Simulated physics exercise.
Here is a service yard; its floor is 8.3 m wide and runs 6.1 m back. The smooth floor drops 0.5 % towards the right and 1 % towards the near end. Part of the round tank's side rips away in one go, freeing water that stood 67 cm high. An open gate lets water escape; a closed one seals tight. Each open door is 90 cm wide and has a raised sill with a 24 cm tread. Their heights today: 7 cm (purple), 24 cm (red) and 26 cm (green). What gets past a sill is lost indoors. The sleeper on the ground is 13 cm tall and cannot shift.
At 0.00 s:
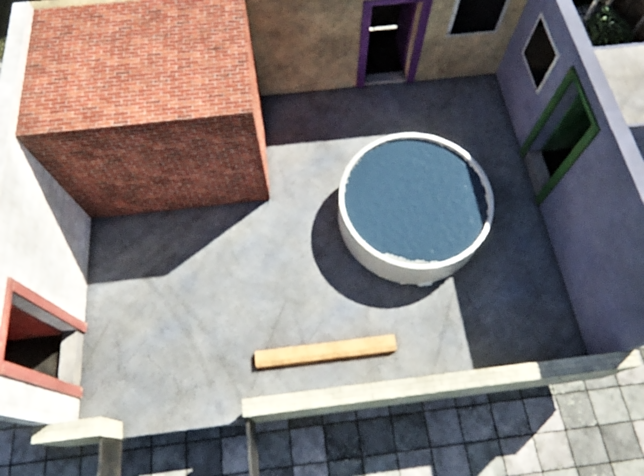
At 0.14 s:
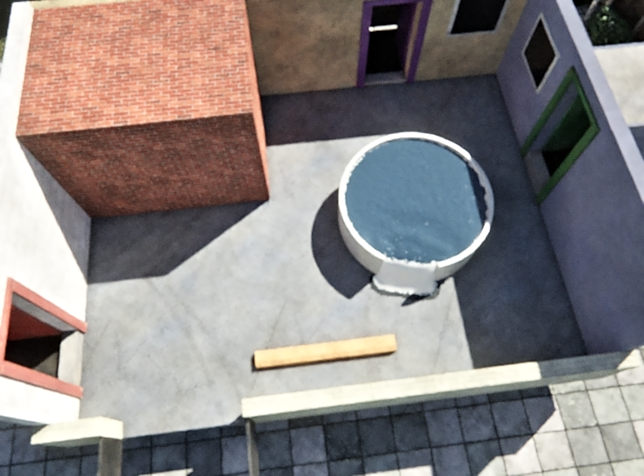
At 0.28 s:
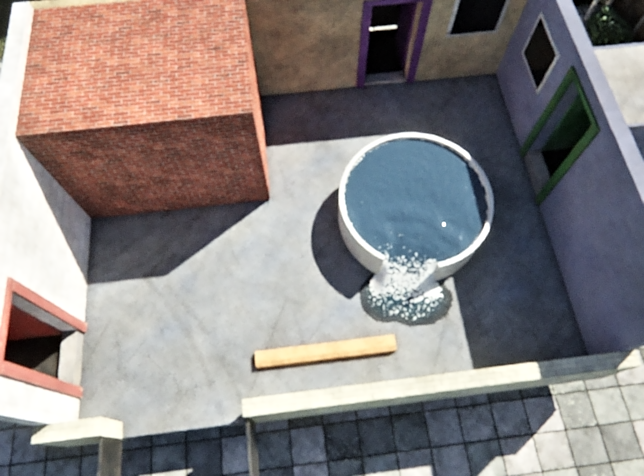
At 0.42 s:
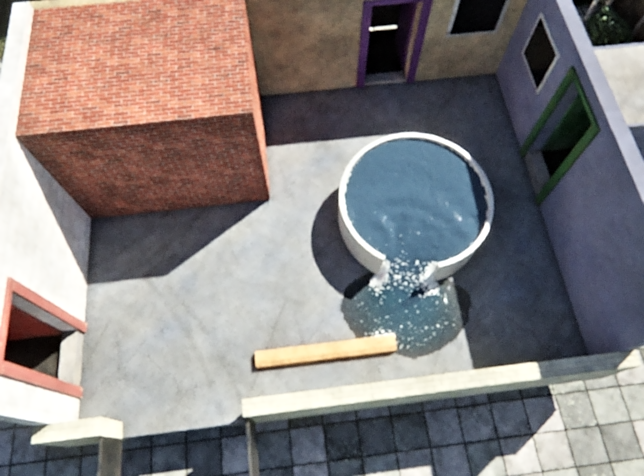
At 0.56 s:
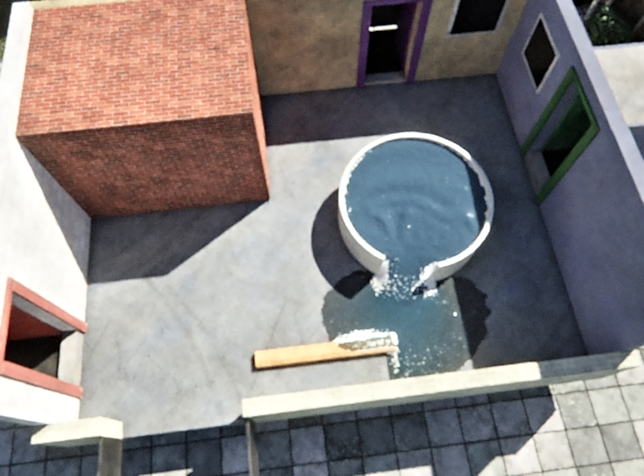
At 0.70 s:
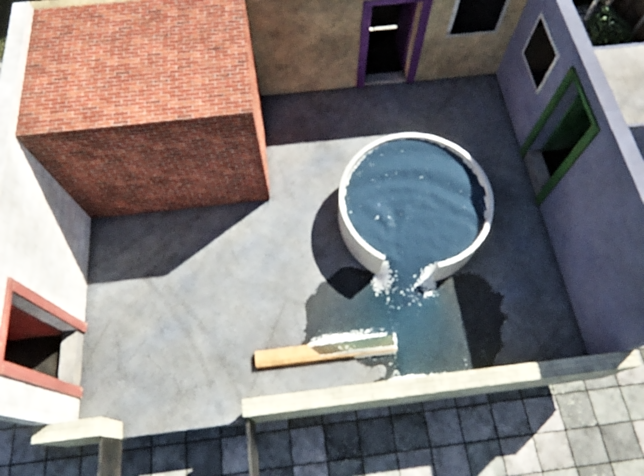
Water burst through the near side of a round white tank in a walled yard, splashed onto the grey floor, and spread in a dark pool around the right end of a wooden beam.
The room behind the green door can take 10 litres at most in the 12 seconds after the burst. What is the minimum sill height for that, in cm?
Some 5.5 cm above the ground.
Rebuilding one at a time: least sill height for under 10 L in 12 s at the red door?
Roughly 16 cm at red.
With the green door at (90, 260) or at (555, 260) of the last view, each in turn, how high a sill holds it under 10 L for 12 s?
About 9.5 and 8.5 cm.
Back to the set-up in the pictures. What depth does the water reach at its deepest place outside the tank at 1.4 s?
About 43 cm.
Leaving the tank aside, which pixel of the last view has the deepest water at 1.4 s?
At about (407, 385).
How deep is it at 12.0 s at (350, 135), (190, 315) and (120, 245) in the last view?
In that order: 6, 6 and 5 cm.
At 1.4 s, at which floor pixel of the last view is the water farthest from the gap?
Near (204, 354).
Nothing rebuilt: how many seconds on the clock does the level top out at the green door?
At about 8.0 s.
After 1.4 s water covers 20 % of the floor, deepest (43 cm) near (407, 385); it has not reached the green door.
After 3.0 s water covers 45 % of the floor, deepest (30 cm) near (580, 363); it has not reached the green door.
After 12.0 s water covers 95 % of the floor, deepest (14 cm) near (580, 363); 6 cm at the green door, 0 litres in over its 26 cm sill.
At the green door as built, the water arrived by 3.1 s and peaked near 8 cm at 7.8 s.
Run again over the same 12 s with other heights there, 15 litres in over 5 cm, 3 litres over 7 cm. The limit of 10 litres is kept from about 5.5 cm up.
